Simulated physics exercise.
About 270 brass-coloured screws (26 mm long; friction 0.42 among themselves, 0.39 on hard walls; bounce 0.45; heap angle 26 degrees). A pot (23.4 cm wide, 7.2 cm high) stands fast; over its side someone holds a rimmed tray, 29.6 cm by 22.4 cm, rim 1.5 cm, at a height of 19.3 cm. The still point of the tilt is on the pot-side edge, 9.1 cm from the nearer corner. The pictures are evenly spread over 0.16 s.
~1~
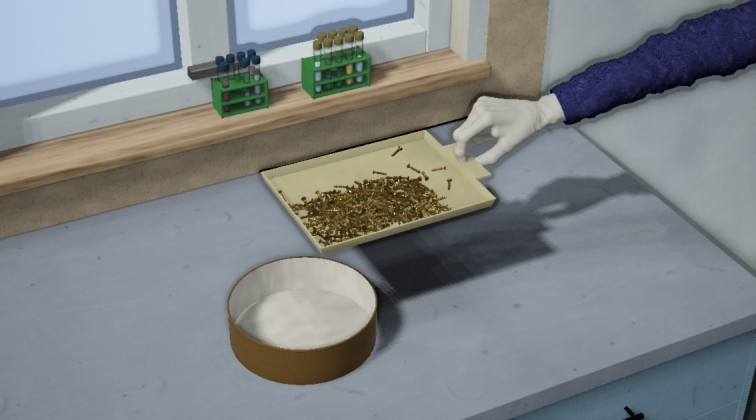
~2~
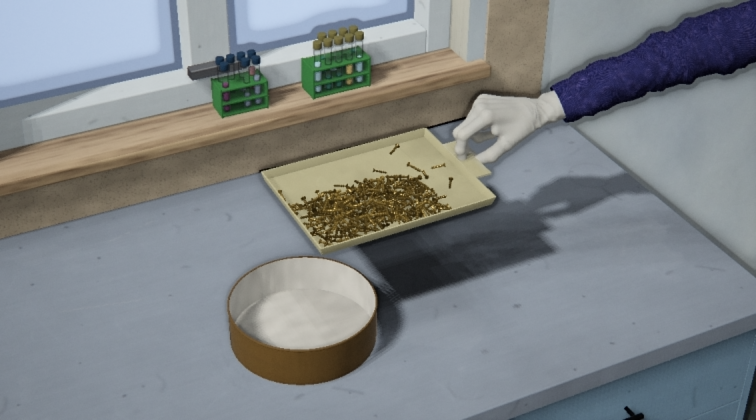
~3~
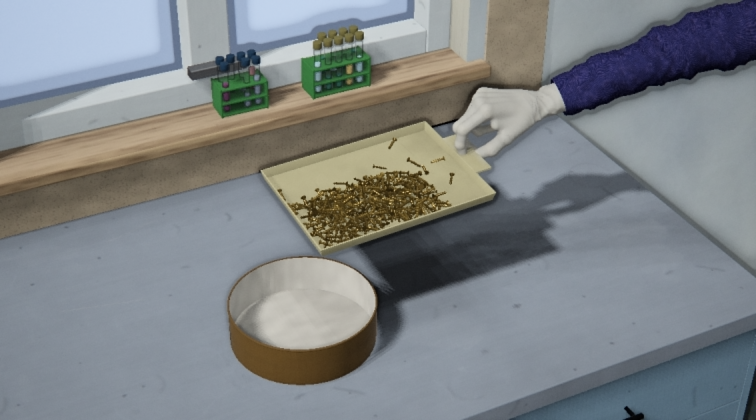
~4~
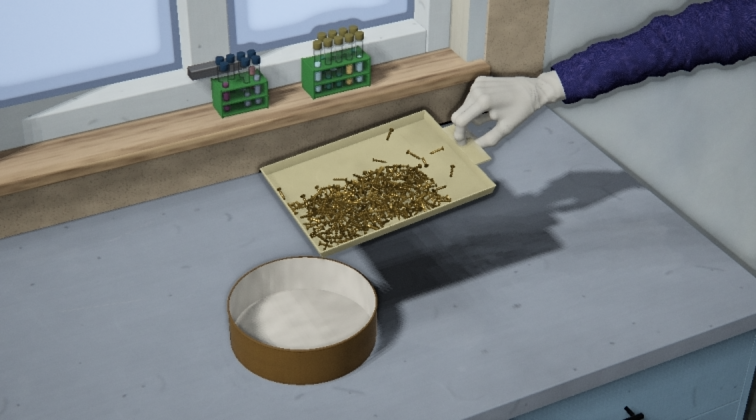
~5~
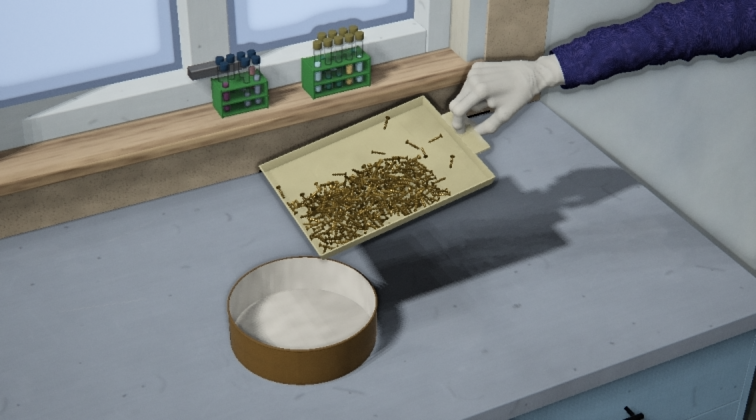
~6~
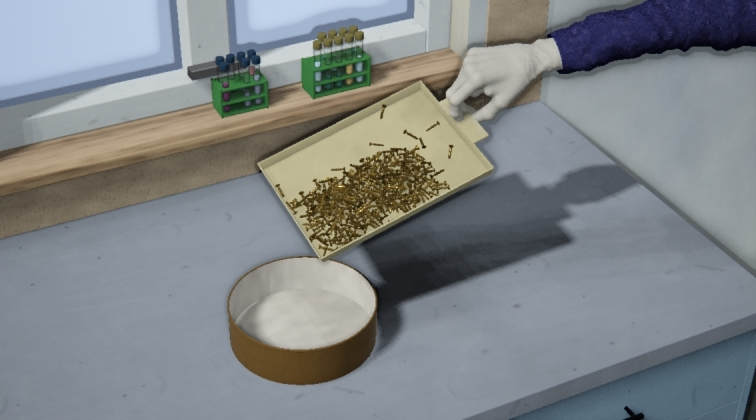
The video shows a gloved hand in a purple sleeve holding a cream rimmed tray of small brass-coloured screws above a round pot on a grey counter, gradually raising the handle side so the tray tilts toward the pot.
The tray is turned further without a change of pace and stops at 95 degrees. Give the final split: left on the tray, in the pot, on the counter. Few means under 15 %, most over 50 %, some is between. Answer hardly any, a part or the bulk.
Left on the tray: Hardly any; in the pot: The bulk; on the counter: Hardly any.
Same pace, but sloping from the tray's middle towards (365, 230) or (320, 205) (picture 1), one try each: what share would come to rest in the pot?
Some 80 and 75 per cent.
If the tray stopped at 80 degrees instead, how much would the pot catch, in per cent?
In that case some 95 per cent.
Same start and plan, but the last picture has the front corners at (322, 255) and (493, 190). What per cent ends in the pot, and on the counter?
Pot 85, counter 15.
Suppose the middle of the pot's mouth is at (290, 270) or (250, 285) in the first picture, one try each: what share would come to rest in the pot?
About 20 and 25 per cent.
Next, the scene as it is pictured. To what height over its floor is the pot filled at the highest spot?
Roughly 3.5 cm.
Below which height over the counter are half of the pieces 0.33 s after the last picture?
Some 18 cm.
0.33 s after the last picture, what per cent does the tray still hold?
Roughly 80 per cent.
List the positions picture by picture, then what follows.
Tray tilt 0 degrees, front corners at (322, 246) and (492, 197); middle of the pieces at (370, 209); pot at (302, 301), in the first picture.
Tray tilt 1 degrees, front corners at (322, 247) and (492, 196); middle of the pieces at (370, 208), in the second picture.
Tray tilt 3 degrees, front corners at (322, 248) and (492, 192), lowest corner left front; middle of the pieces at (370, 206), in the third picture.
Tray tilt 7 degrees, front corners at (322, 250) and (492, 185), lowest corner left front; middle of the pieces at (370, 203), in the fourth picture.
Tray tilt 13 degrees, front corners at (322, 253) and (491, 176), lowest corner left front; middle of the pieces at (369, 199), in the fifth picture.
Tray tilt 19 degrees, front corners at (322, 256) and (490, 167), lowest corner left front; middle of the pieces at (368, 196); pot at (302, 301), in the sixth picture.
Then, 0.19 s after the last picture, tilt 58 degrees; the tray holds 100 %, the pot 0 %.
Then, 0.33 s after the last picture, tilt 86 degrees; the tray holds 80 %, the pot 0 %.
Then, 0.59 s after the last picture, tilt 95 degrees; the tray holds 0 %, the pot 95 %.
In the end, tray 0 %, pot 100 %, counter 0 %.
